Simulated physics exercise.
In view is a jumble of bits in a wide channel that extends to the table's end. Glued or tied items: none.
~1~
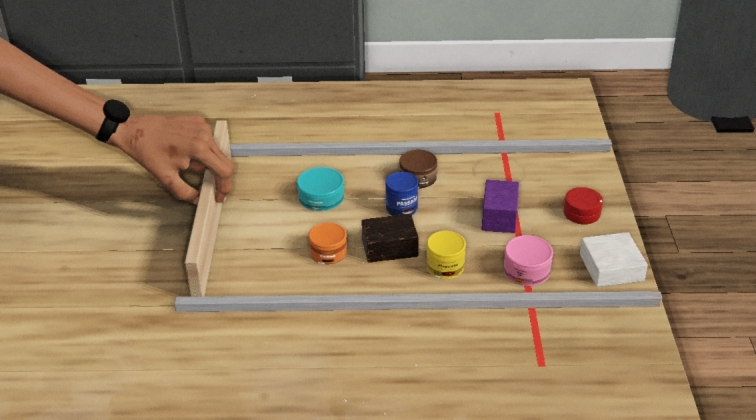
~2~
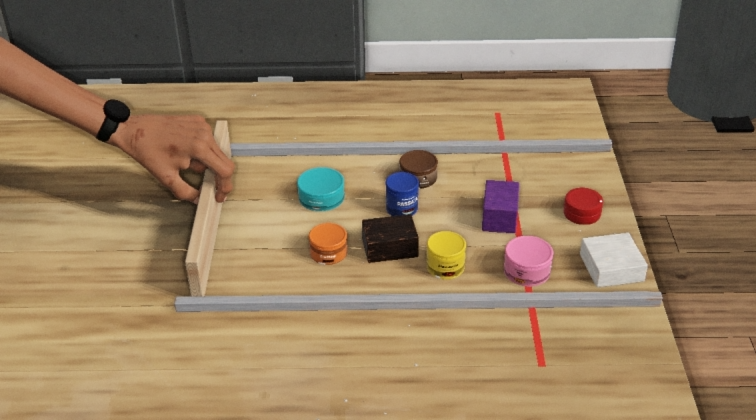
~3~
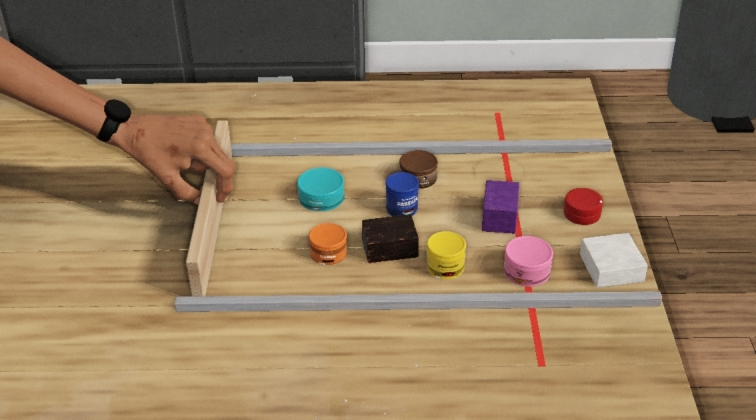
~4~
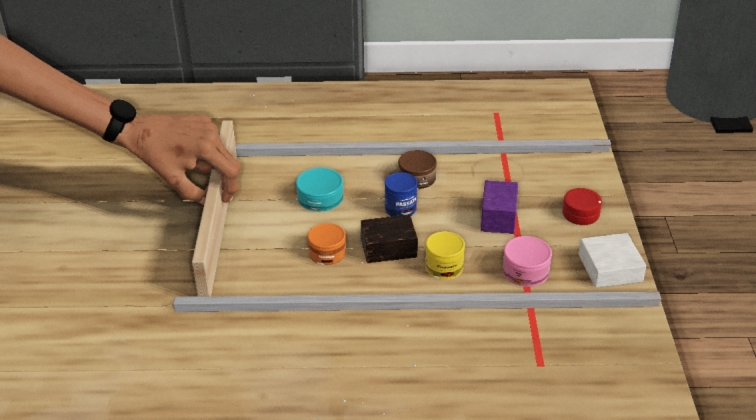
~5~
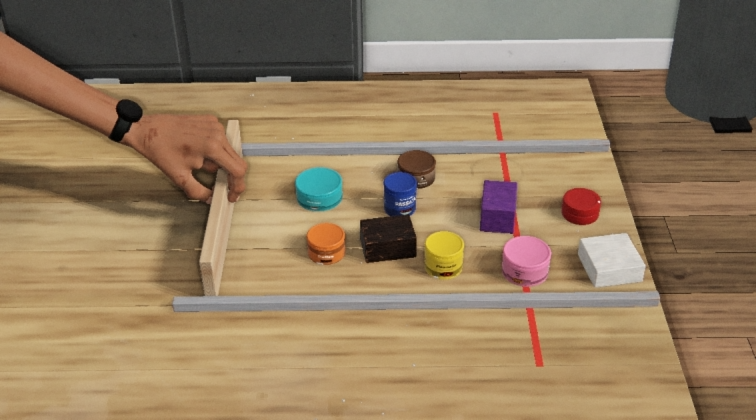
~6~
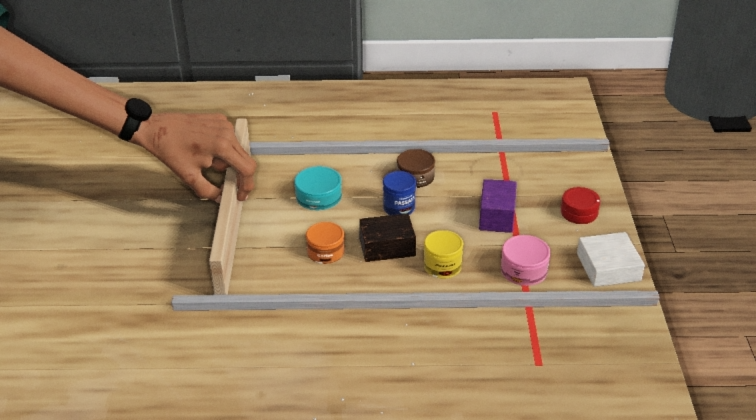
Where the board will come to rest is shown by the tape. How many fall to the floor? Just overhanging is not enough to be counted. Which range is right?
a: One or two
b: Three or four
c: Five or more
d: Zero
Option d: Zero.
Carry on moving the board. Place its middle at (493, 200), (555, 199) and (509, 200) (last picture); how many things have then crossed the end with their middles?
Result per place: 0; 2; 0.
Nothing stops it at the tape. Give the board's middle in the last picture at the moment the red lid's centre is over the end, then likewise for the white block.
I'd put it close to (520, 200), and close to (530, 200) for the other one.
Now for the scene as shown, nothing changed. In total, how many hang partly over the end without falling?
Count: 2.
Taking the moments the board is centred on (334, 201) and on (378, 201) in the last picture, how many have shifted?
First 3, then 5.
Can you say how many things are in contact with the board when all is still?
5 touch it.
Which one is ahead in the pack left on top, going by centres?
It's the red lid that ends nearest.
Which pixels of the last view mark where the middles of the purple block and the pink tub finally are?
Approximately (578, 197) for one, approximately (582, 260) for the other.
Soon after, none off yet; white block at rest near (610, 259); red lid at rest near (580, 206); pink tub at rest near (525, 261).
At rest, the number that fall off is zero.
